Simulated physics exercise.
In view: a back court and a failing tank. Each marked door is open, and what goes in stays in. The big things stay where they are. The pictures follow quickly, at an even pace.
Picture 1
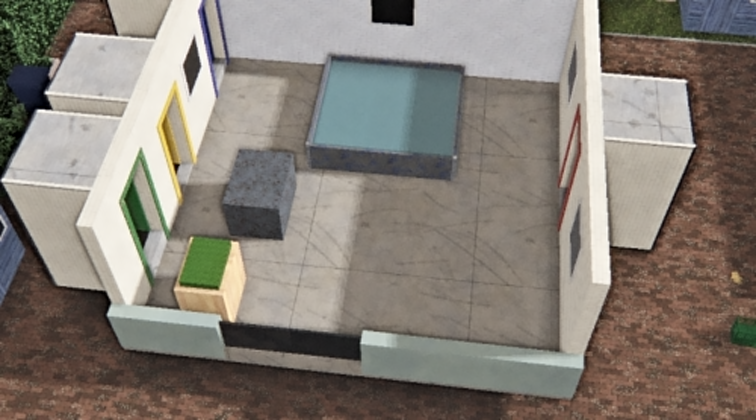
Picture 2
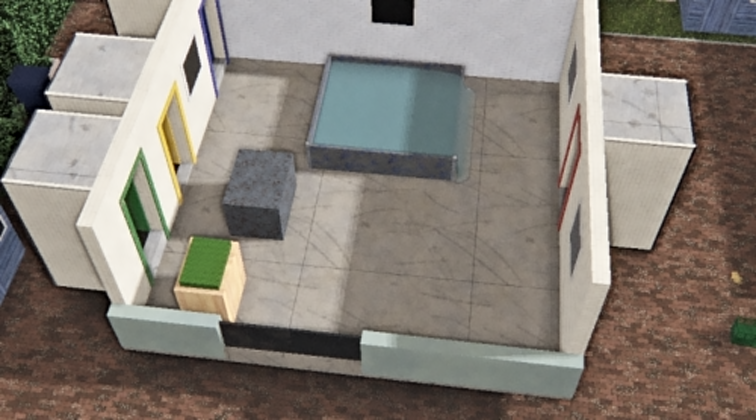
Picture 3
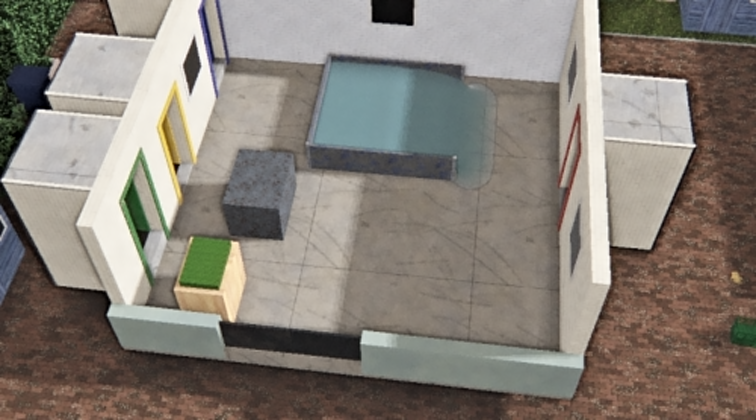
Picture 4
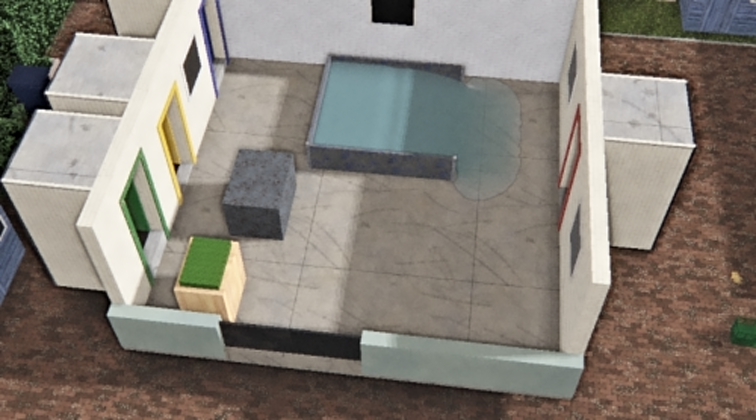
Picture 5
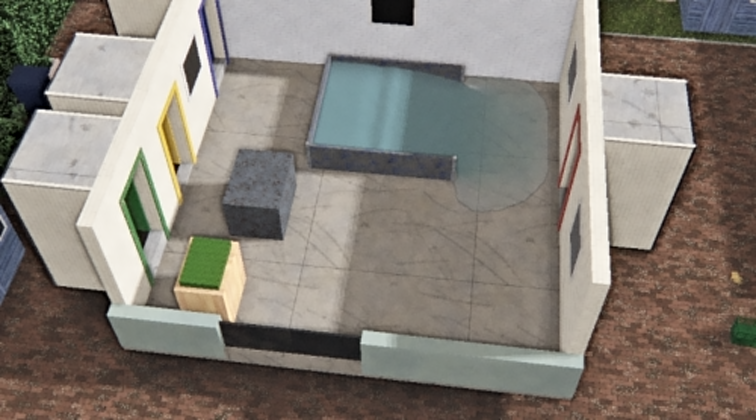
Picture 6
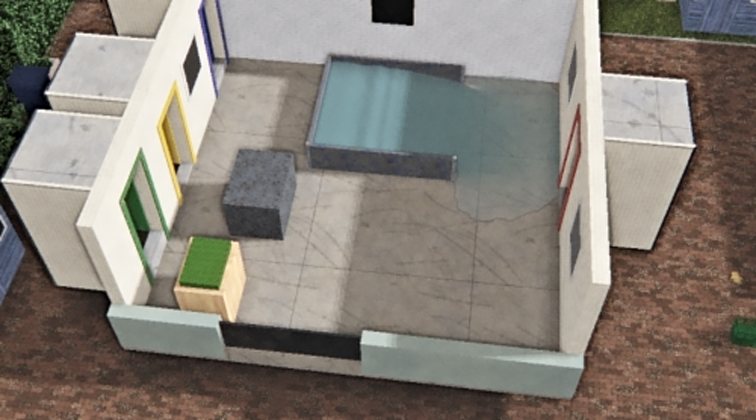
A pale-walled, roofless court with a grey floor is seen from high above, with brick paving around it and white blocks outside both side walls. A grey-rimmed tank of blue-green water sits near the back wall, with a dark grey block and a grass-topped wooden box at left. The water lies still, then pours out through the tank's right side and spreads across the floor to the right-hand wall, while the camera stays still.
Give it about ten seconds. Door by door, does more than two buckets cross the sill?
The green door stays under that; the red door takes more than that; the yellow door stays under that; the blue door stays under that.
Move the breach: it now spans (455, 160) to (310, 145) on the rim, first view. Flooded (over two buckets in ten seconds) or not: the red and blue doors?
My reading: Red is under; blue holds.
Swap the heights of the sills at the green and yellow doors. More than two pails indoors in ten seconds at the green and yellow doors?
The green one goes over, the yellow one holds.
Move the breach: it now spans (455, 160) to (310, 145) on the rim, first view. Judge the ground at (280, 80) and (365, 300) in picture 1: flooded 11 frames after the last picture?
In turn: Not flooded, covered.
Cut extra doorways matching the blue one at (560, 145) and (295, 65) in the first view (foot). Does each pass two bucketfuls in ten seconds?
In that order: Is over, is under.
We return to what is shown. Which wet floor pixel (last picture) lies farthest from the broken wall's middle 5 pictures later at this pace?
Near (559, 247).
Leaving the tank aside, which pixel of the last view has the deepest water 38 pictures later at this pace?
At about (237, 320).
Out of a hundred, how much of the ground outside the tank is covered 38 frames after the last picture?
Close to 65 %.
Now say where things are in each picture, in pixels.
In the first frame, still water in the water tank at (389, 107).
In the second frame, water pours out at (456, 125) and has run to (460, 180).
In the third frame, the front is at (483, 87), out from the gap at (456, 127).
In the fourth frame, water pours out at (456, 127) and has run to (492, 80).
In the fifth frame, the front is at (518, 80), out from the gap at (456, 128).
In the sixth frame, the front is at (559, 191), out from the gap at (456, 128).
A moment on, water covers 20 % of the floor; the green door not reached, the red door under two buckets in, the yellow door not reached, the blue door not reached.
Next, water covers 20 % of the floor; the green door not reached, the red door over two buckets in, the yellow door not reached, the blue door not reached.
Then, water covers 35 % of the floor; the green door not reached, the red door far over two buckets in, the yellow door not reached, the blue door not reached.
Later, water covers 65 % of the floor; the green door not reached, the red door far over two buckets in, the yellow door wet at the sill, nothing in, the blue door wet at the sill, nothing in.
In the end, water covers 90 % of the floor; the green door wet at the sill, nothing in, the red door far over two buckets in, the yellow door under two buckets in, the blue door wet at the sill, nothing in.
